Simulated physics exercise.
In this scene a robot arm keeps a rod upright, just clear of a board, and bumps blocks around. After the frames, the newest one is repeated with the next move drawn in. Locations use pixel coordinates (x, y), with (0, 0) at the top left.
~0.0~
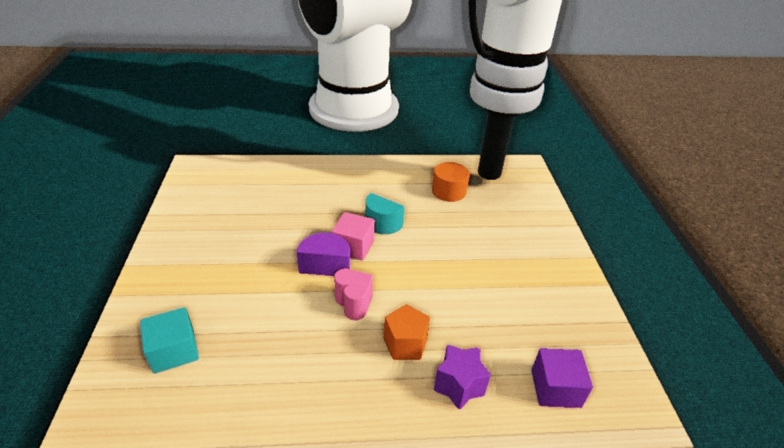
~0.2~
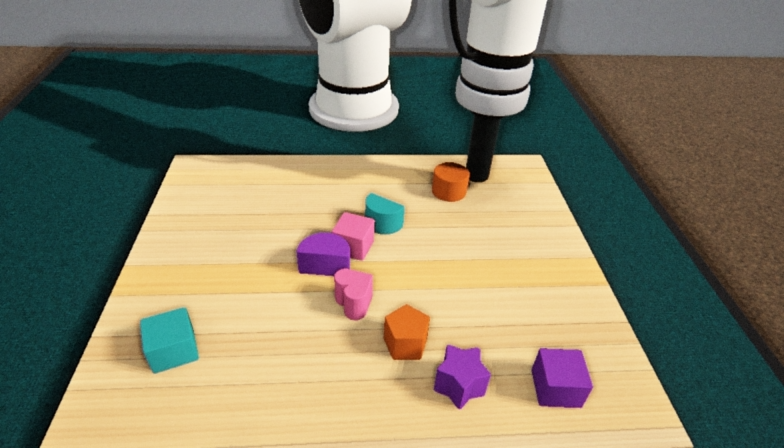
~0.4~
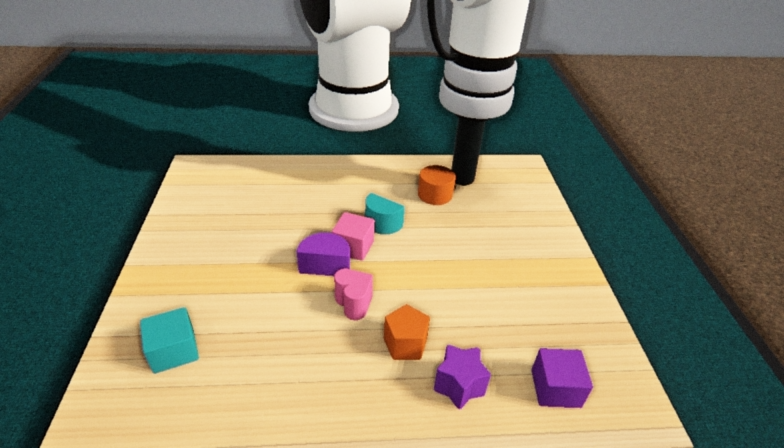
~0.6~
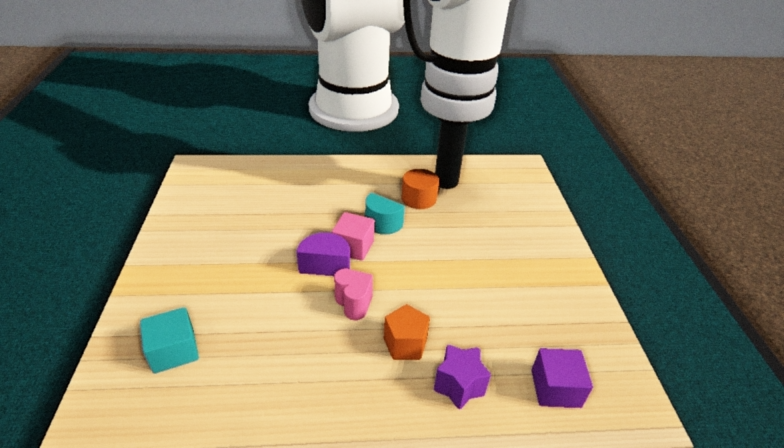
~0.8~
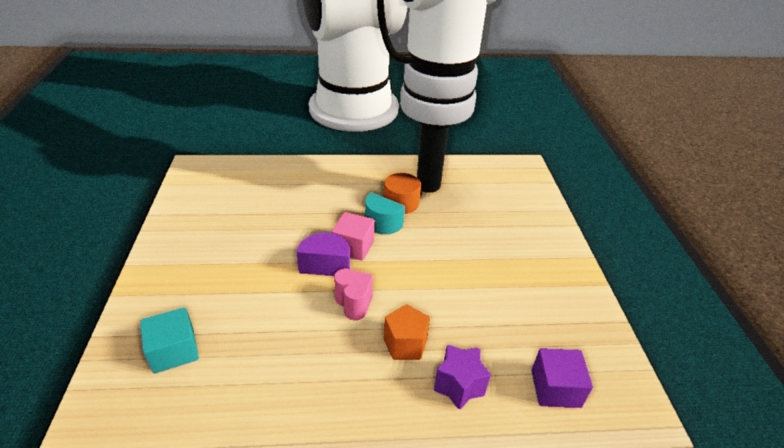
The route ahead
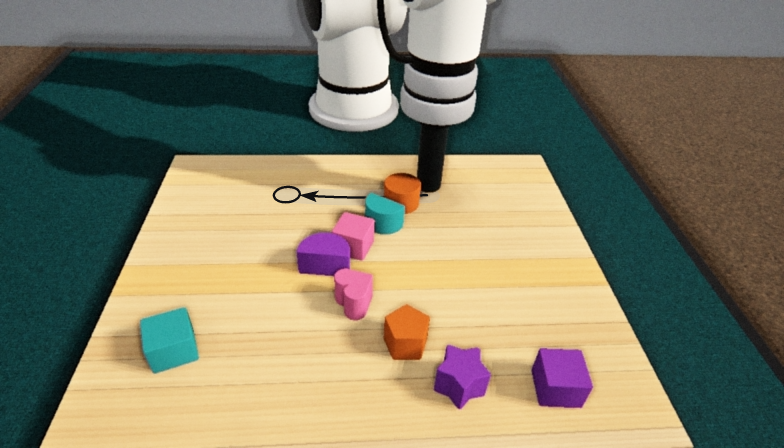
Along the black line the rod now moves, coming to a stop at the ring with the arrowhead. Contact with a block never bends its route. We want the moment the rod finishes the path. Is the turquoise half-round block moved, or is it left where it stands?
It will be nudged away from its spot.
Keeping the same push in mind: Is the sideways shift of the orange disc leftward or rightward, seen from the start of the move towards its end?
It's pushed left.
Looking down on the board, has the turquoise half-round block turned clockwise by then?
Final answer: No.
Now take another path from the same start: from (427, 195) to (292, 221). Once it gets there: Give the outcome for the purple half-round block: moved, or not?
Same place.
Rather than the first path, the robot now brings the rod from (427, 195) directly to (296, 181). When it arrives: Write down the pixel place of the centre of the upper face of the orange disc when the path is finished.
I'd expect the centre of its top face to be at (362, 187).
Drawn move, from (427, 195) through (381, 197) and (334, 197) to (287, 194).
What follows on the original path. One third of the way, rod (381, 189); turquoise half-round block (376, 209), turned 45° anticlockwise; orange disc (363, 192).
Two thirds of the way, rod (334, 188); turquoise half-round block (376, 210), turned 50° anticlockwise; orange disc (346, 196).
At the end, rod (286, 186); pink four-sided block still; turquoise half-round block (376, 210), turned 50° anticlockwise; orange disc (346, 196).
